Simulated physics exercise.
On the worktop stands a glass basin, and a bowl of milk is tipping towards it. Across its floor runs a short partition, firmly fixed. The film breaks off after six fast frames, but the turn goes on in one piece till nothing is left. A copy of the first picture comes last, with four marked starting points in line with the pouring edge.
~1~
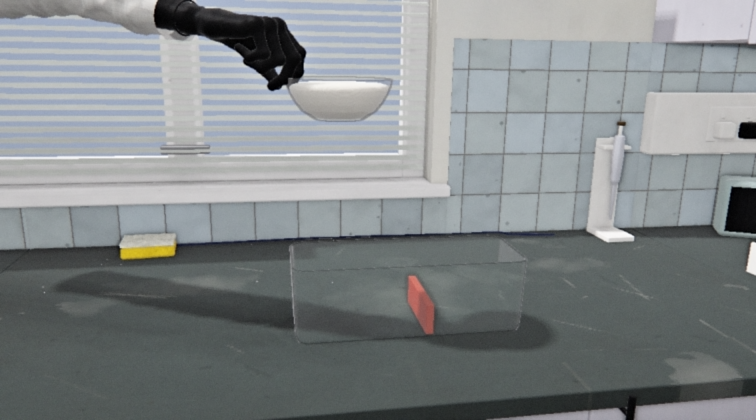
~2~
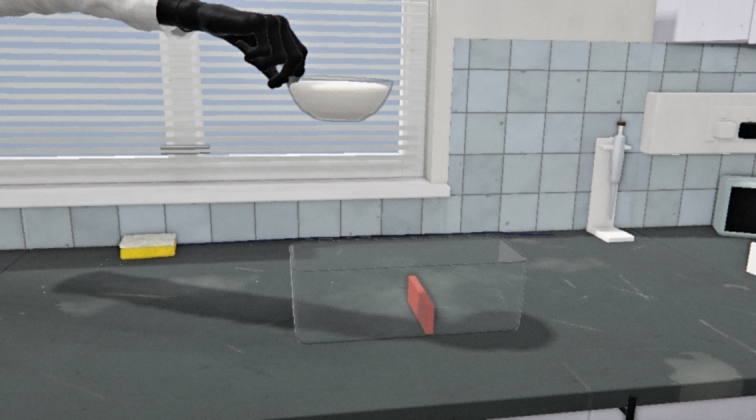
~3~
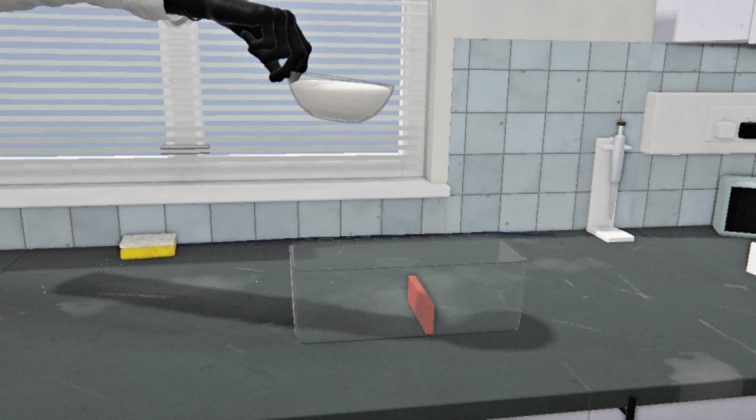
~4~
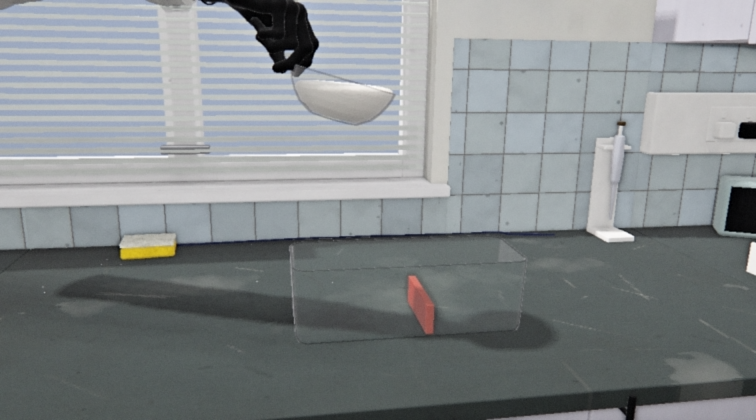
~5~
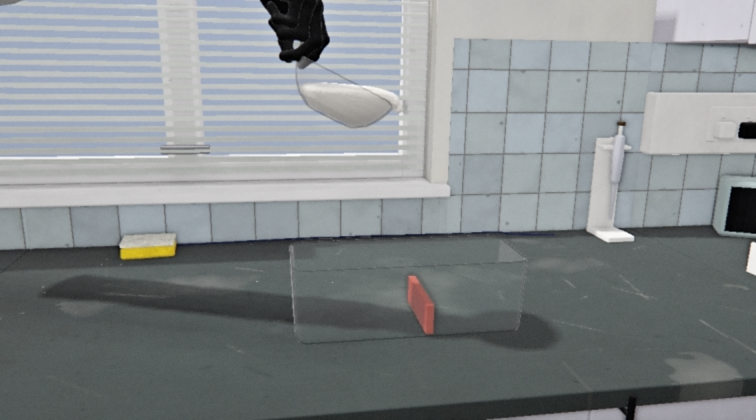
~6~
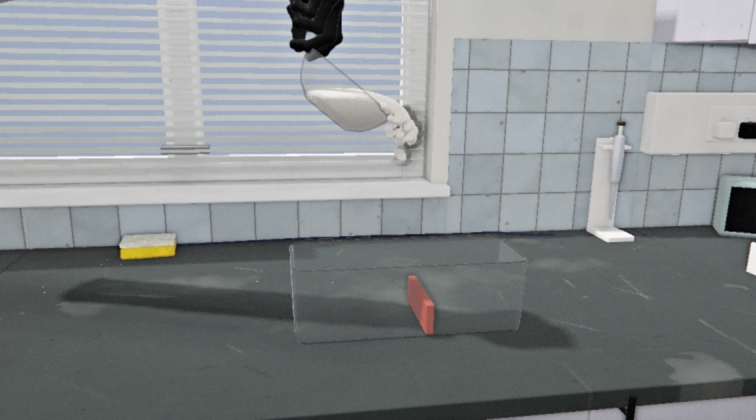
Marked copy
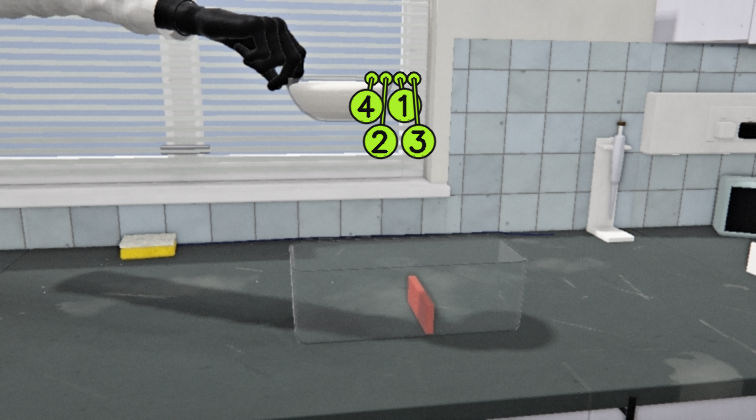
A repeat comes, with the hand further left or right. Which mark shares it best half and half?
I would pick dot 4.
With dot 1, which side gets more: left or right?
The right one.
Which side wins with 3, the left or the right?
The right side.
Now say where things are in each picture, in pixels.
Upright, lip at (390, 78); basin from (296, 342) to (518, 328); top of the wall at (421, 290); nothing has left yet, in the first frame.
Upright, lip at (391, 80); nothing has left yet, in the second frame.
Tipped about 7°, lip at (392, 85); nothing has left yet, in the third frame.
Tipped about 15°, lip at (393, 93); nothing has left yet, in the fourth frame.
Tipped about 26°, lip at (393, 103); milk is over the lip, down to (396, 110), in the fifth frame.
Tipped about 39°, lip at (390, 115); milk is over the lip, down to (401, 158), in the sixth frame.
In lime, 1 at (400, 78); 2 at (385, 78); 3 at (413, 78); 4 at (371, 78).
Choosing 1, about 21 % ends left of the wall and 77 % right of it.
Choosing 2, about 32 % ends left of the wall and 66 % right of it.
Choosing 3, about 14 % ends left of the wall and 83 % right of it; 3 % is lost outside.
Choosing 4, about 50 % ends left of the wall and 47 % right of it.
